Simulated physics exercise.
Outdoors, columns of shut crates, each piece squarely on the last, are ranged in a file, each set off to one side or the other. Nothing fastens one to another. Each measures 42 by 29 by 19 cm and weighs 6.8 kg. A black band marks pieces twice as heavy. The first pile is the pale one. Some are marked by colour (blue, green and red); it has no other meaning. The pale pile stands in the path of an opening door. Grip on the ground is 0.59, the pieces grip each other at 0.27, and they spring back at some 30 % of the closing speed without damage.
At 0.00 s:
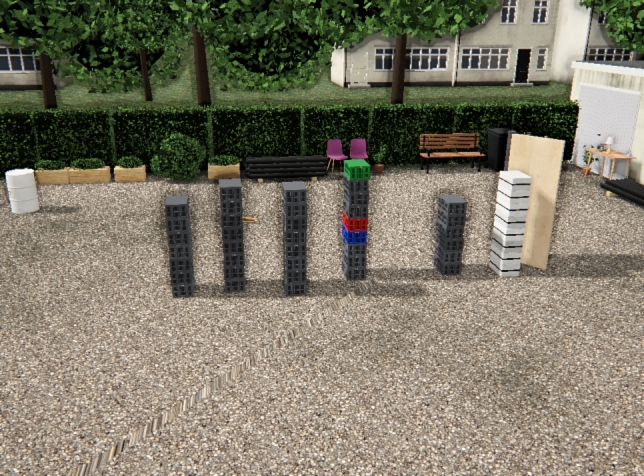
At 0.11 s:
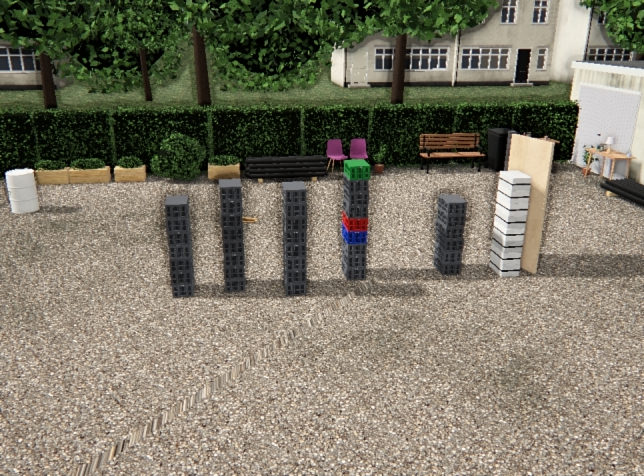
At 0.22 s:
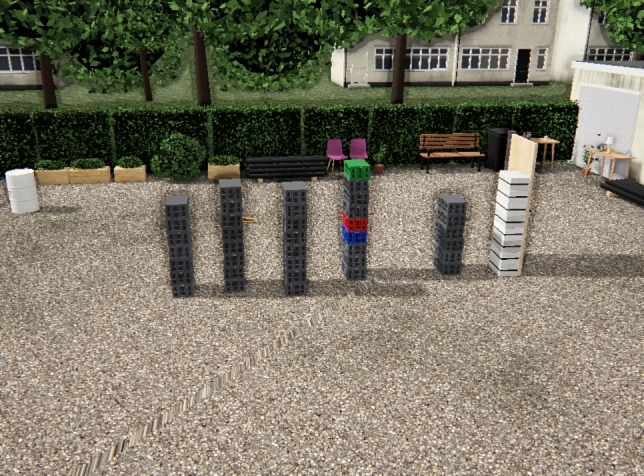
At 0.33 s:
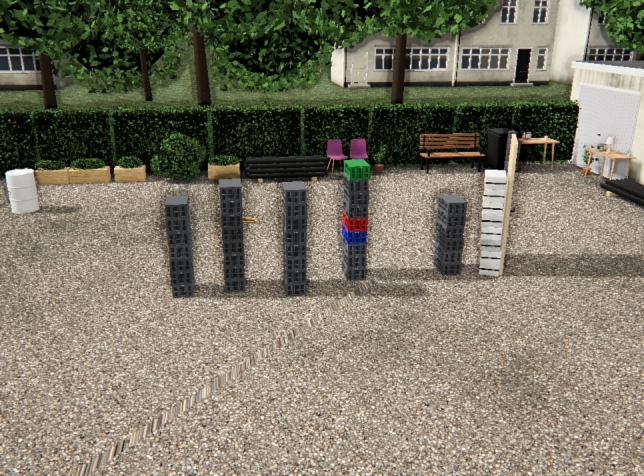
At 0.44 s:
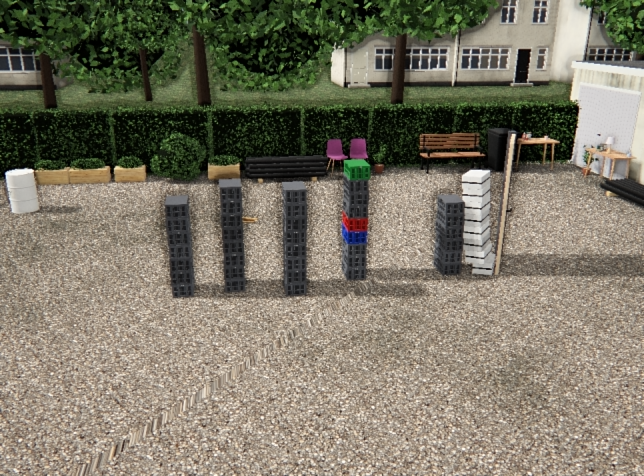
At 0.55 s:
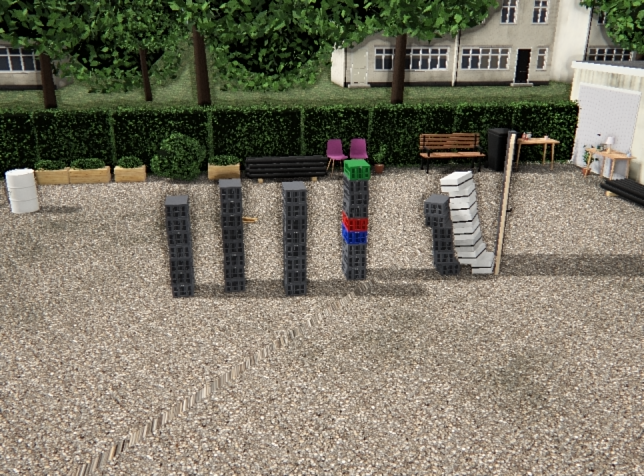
A pale wooden door swings leftward into a column of white crates at the right end of a row of stacked crates, seen from slightly above on a gravel yard backed by a hedge. Four taller dark columns, one with red, blue and green crates, and a shorter one stand to its left. The white column shifts and leans left against the short dark stack, disturbing its upper crates, while the camera stays still.
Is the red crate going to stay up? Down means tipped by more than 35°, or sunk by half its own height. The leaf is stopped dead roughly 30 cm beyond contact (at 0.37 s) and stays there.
That crate stays up.
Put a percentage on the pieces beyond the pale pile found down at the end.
About 15 per cent.
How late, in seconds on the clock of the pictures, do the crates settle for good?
Around 3.0 s.
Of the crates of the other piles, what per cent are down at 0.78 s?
By then 10 per cent.
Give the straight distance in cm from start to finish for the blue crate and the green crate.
Moved: Blue 0, green 0.
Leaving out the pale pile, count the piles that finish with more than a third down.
The count is 1.
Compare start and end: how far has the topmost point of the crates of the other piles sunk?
About 0 cm.
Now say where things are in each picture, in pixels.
In the first picture (places mark the middle of the side facing us), door edge (561, 168) 36° before square; red crate (358, 225); green crate (360, 173); blue crate (357, 238); the rest undisturbed.
The second picture shows door edge (550, 171) 16° before square; red crate (358, 225).
The third picture shows door edge (533, 172) 4° past square; red crate (358, 225).
The fourth picture shows door edge (513, 172) 24° past square; red crate (358, 225).
The fifth picture shows door edge (509, 172) 28° past square, top of the pale pile leaning 4°; red crate (358, 225); one has shifted.
The sixth picture shows door edge (509, 172) 28° past square, top of the pale pile leaning 13°; red crate (358, 225); green crate (360, 173); blue crate (357, 238); 6 disturbed, none down.
After 0.78 s, 7 of the pale pile down; 3 of the 38 other crates down; red crate unmoved.
After 1.28 s, 7 of the pale pile down; 5 of the 38 other crates down; red crate shifted 34 mm; green crate shifted 21 mm.
At rest (3.2 s), 7 of the pale pile down; 5 of the 38 other crates down; red crate shifted 31 mm; green crate unmoved; blue crate shifted 35 mm. As the last picture would show them, middles, red crate near (353, 221), green crate near (356, 169).
